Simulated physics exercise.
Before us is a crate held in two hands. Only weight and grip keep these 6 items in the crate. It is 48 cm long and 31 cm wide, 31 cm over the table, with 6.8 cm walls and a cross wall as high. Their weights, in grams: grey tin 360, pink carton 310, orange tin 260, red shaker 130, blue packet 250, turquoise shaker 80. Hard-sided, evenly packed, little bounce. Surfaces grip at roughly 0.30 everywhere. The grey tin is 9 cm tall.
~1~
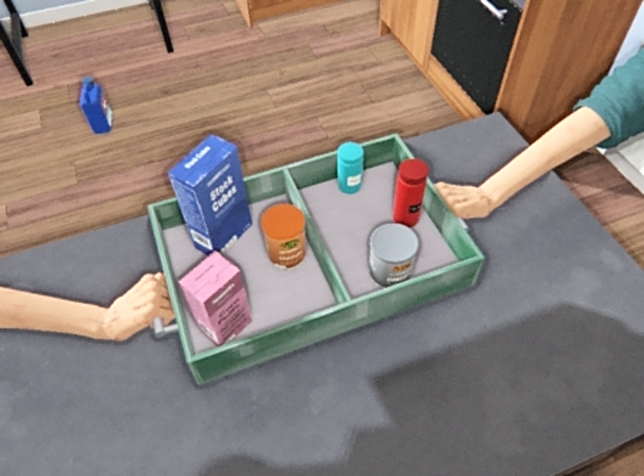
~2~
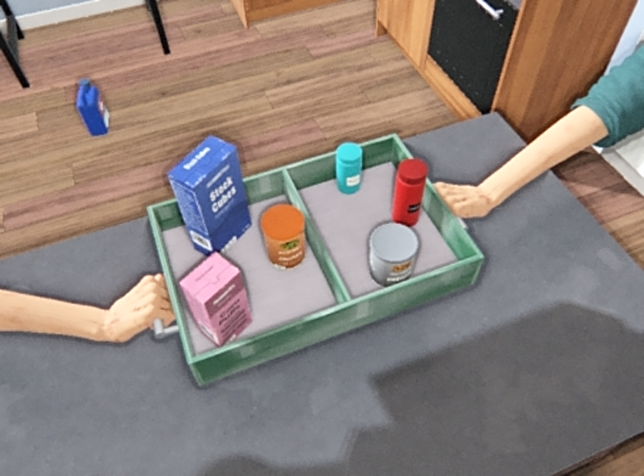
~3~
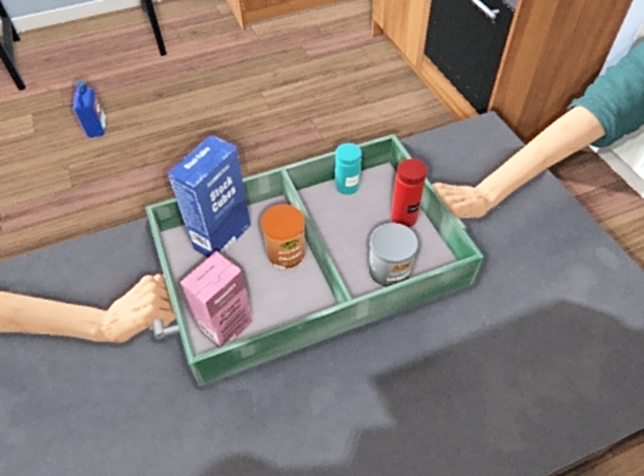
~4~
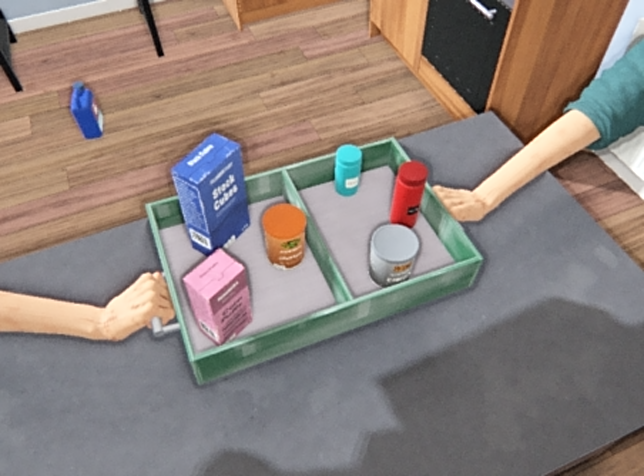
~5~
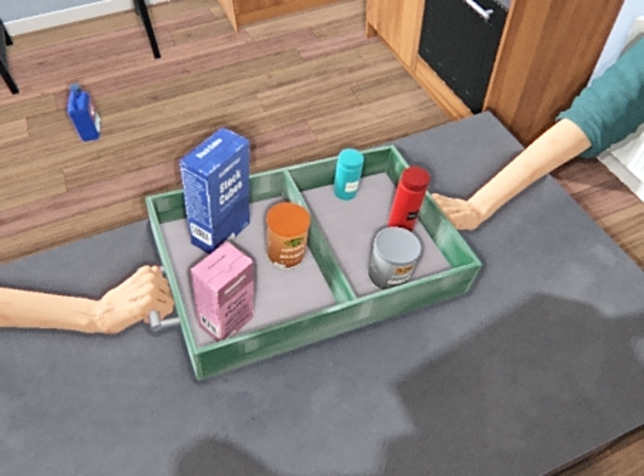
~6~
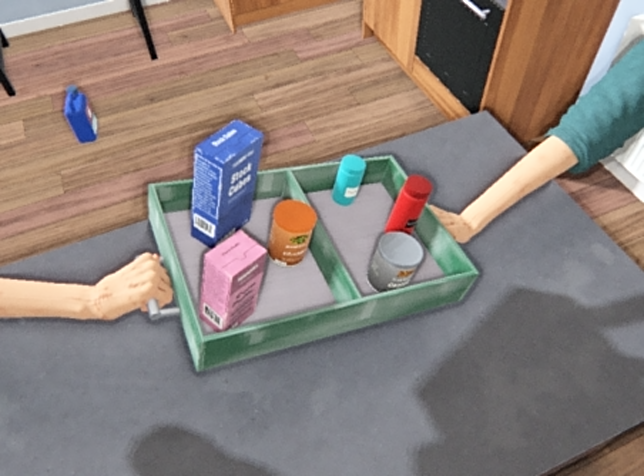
Two hands holding a green divided crate of cartons, tins and shakers level, then tilting it gradually down to the right.
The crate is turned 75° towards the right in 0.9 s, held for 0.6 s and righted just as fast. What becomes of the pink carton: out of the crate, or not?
The pink carton comes out of the crate.
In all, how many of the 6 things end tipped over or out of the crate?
In all, 3.
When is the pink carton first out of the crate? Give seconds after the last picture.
At about 0.8 s.
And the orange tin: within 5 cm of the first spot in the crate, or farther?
The orange tin holds its spot.
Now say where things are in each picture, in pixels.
In the first picture, crate level; pink carton (219, 303); grey tin (392, 258).
In the second picture, crate level; red shaker (409, 194); blue packet (214, 202).
In the third picture, crate level; turquoise shaker (348, 170); grey tin (392, 257).
In the fourth picture, crate tipped 3°, right side down; orange tin (285, 238); red shaker (408, 197).
In the fifth picture, crate tipped 7°, right side down; blue packet (218, 195); turquoise shaker (348, 175).
In the sixth picture, crate tipped 15°, right side down; pink carton (231, 286); grey tin (393, 265).
Then, 0.70 s later than the last frame, crate tipped 75°, right side down; blue packet now out of the crate; pink carton upside down near (417, 270); red shaker rocked 18° off its seat.
Then, 1.60 s later than the last frame, crate tipped 48°, right side down; pink carton and red shaker now out of the crate; turquoise shaker 8 cm from its spot; grey tin 9 cm from its spot.
When it is over, out of the crate, pink carton, red shaker and blue packet; not toppled but over 5 cm from the start, grey tin and turquoise shaker; the last one within 5 cm of the start. In the last view, pink carton near (462, 344).
